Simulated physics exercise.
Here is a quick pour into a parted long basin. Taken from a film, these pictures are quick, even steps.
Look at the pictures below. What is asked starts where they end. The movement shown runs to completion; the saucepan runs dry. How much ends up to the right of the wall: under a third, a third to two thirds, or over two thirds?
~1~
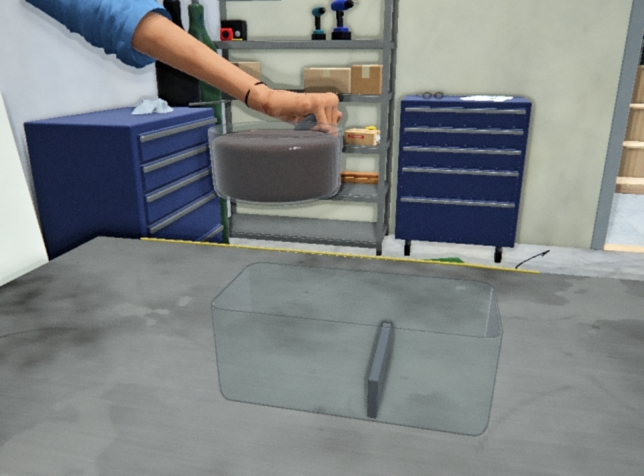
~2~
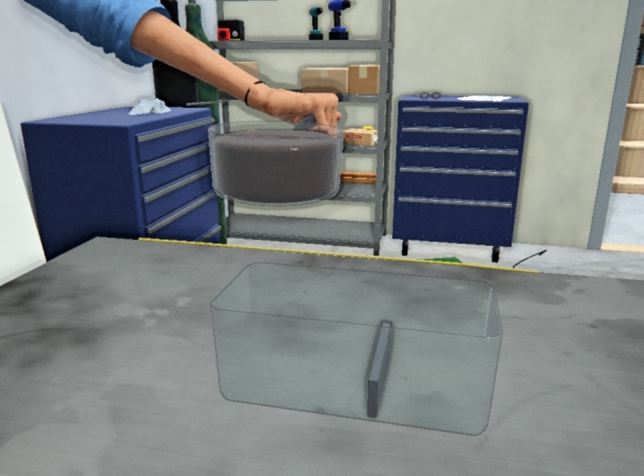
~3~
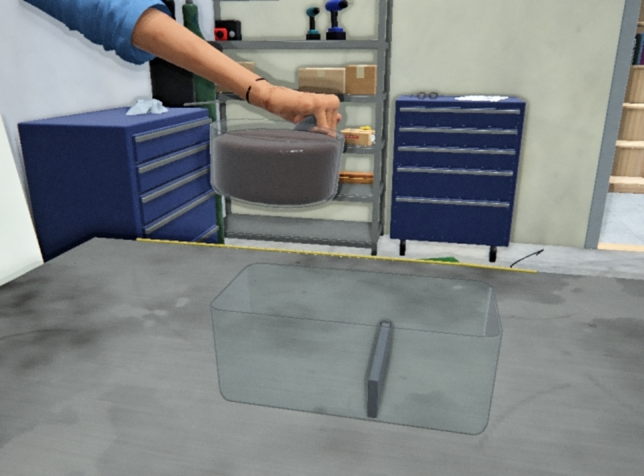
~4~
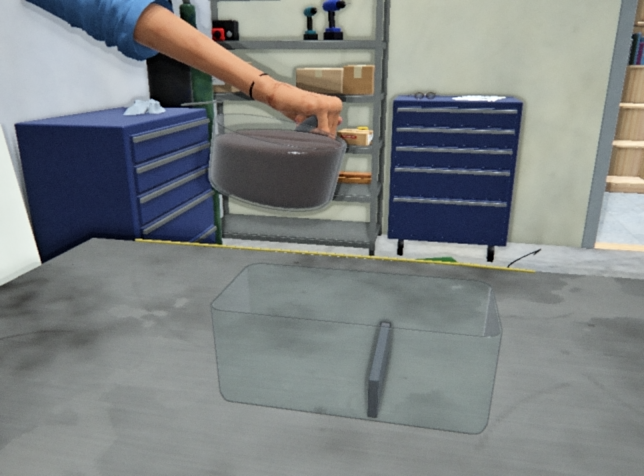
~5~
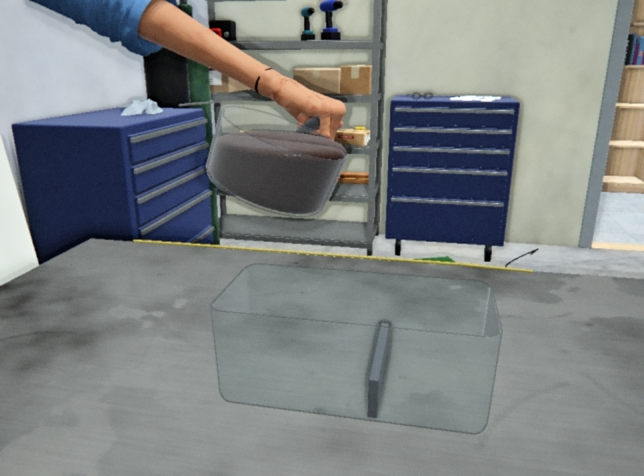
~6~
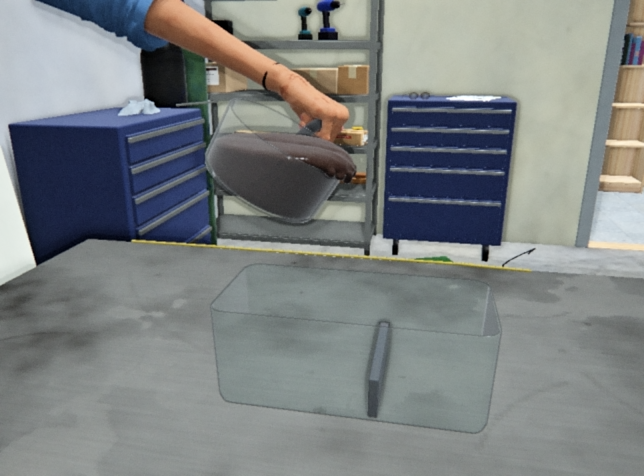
A third to two thirds.
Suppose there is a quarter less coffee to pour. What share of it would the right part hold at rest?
I'd put it at some 40 %.
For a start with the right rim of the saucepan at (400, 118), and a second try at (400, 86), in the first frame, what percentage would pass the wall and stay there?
First try 75 %, second try 75 %.
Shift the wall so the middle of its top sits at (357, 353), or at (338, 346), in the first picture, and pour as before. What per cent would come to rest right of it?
Try 1: Some 75 %; try 2: 90 %.
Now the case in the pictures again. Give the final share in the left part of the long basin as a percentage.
50 % or thereabouts.
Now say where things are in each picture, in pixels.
It leans 0°; its right rim is at (340, 132); the coffee meets the walls at (220, 136) and (339, 140); the long basin's rim runs from (231, 284) to (497, 309); the wall's top is at (381, 350), in the first picture.
It leans 1°; its right rim is at (341, 134); the coffee meets the walls at (220, 136) and (340, 141), in the second picture.
It leans 6°; its right rim is at (342, 140); the coffee meets the walls at (220, 135) and (341, 143), in the third picture.
It leans 12°; its right rim is at (344, 148); the coffee meets the walls at (221, 135) and (343, 146), in the fourth picture.
It leans 21°; its right rim is at (345, 160); the coffee meets the walls at (221, 137) and (345, 152); 1 per cent is over the edge, in the fifth picture.
It leans 31°; its right rim is at (344, 173); the coffee meets the walls at (218, 137) and (339, 159); 6 per cent is over the edge, in the sixth picture.
A moment on, the saucepan is tipped on its side and 26 per cent is still to pour, 3 is left of the wall and 25 right of it.
Next, the saucepan is tipped right over and 6 per cent is still to pour, 29 is left of the wall and 57 right of it.
Then the saucepan is tipped right over and 1 per cent is still to pour, 44 is left of the wall and 52 right of it.
Later the saucepan is tipped right over and 0 per cent is still to pour, 48 is left of the wall and 50 right of it.
In the end 48 per cent lies left of the wall, 50 right of it and 2 outside.
